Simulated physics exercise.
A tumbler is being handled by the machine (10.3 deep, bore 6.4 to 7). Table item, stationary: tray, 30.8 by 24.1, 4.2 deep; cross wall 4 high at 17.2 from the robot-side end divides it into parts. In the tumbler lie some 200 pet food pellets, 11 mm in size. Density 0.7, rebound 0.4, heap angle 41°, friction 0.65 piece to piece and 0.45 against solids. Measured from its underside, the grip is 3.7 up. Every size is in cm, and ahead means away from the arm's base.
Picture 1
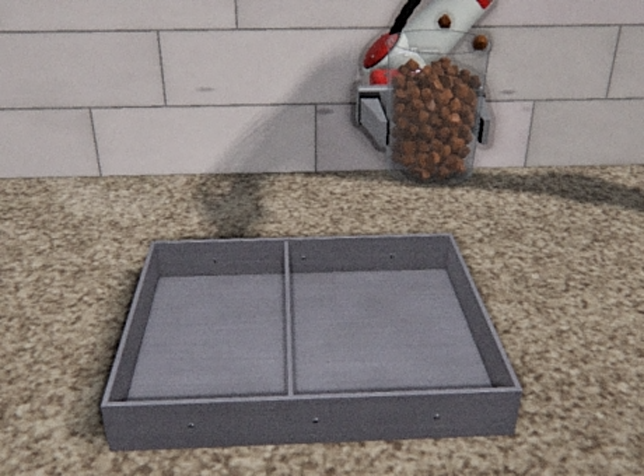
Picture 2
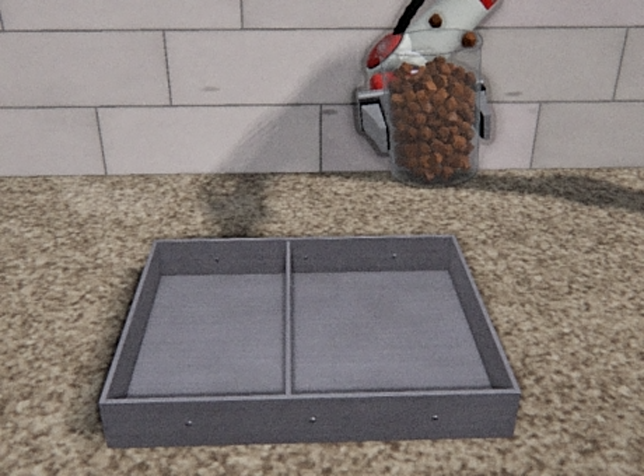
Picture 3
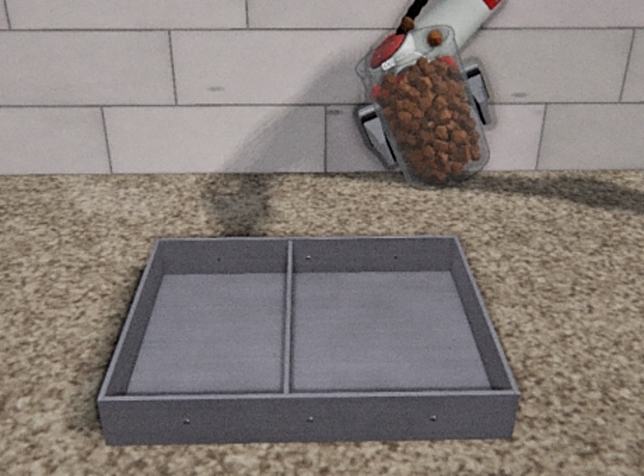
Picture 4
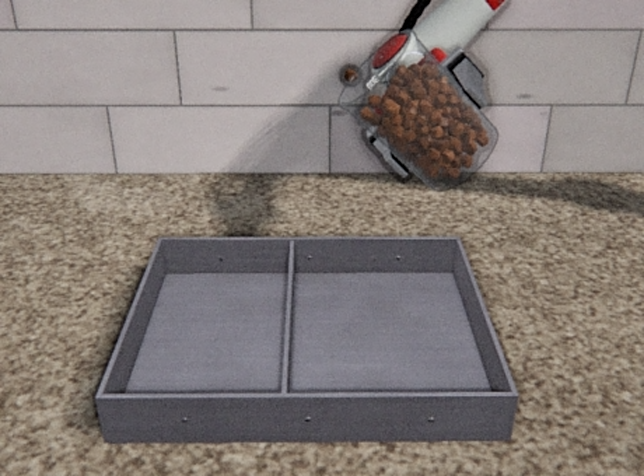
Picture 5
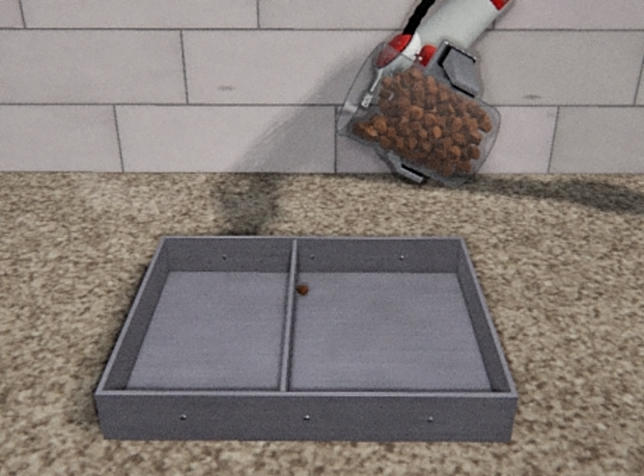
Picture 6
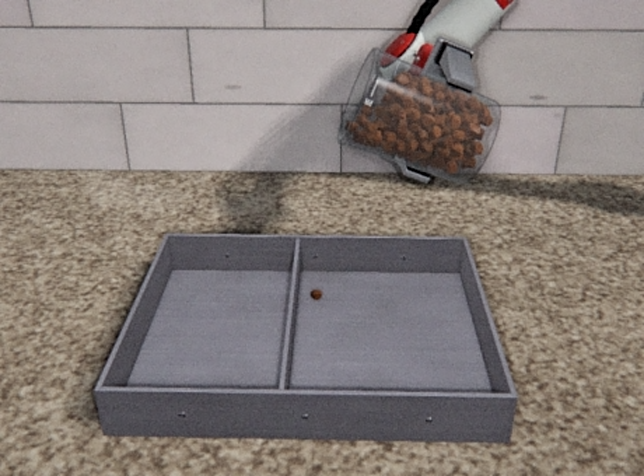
A clear tumbler full of brown pellets, held by a robot arm, tilted steadily to the left above a gray divided tray, and one pellet dropped into the right section and rolled slightly.
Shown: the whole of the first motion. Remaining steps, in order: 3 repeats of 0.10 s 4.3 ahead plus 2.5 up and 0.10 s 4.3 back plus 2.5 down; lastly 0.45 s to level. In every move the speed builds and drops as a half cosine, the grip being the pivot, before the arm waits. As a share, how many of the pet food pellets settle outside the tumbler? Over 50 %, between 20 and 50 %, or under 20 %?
Over 50 %.
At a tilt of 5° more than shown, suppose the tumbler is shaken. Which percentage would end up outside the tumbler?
In that case some 90 per cent.
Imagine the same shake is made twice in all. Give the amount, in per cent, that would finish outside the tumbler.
About 70 %.
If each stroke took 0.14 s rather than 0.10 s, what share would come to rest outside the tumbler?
Estimate for that case: 50 %.
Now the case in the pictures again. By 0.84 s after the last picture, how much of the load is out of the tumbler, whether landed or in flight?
I'd put it at some 80 percent up to then.
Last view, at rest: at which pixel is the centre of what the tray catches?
I'd point to somewhere near (230, 334).
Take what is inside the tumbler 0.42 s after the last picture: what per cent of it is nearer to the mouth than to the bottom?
Around 80 per cent of it.
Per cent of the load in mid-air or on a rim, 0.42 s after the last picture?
My guess is some 14 in a hundred.
Then, 0.42 s on, tilted 69° forward, highest piece 23 above the table; 94 in the far-side part, 65 in the tumbler, 12 in the robot-side part, 28 in flight or on a rim.
Then, 0.84 s on, tilted 31° forward, highest piece 26 above the table; 121 in the far-side part, 40 in the tumbler, 35 in the robot-side part, 3 on the table or floor.
Then, 1.25 s on, level, highest piece 21 above the table; 121 in the far-side part, 40 in the tumbler, 35 in the robot-side part, 3 on the table or floor.
Then, 2.30 s on, level, highest piece 21 above the table; 121 in the far-side part, 40 in the tumbler, 35 in the robot-side part, 3 on the table or floor.
In the end, 121 in the far-side part, 40 in the tumbler, 35 in the robot-side part, 3 on the table or floor. That is 80 % outside the tumbler.
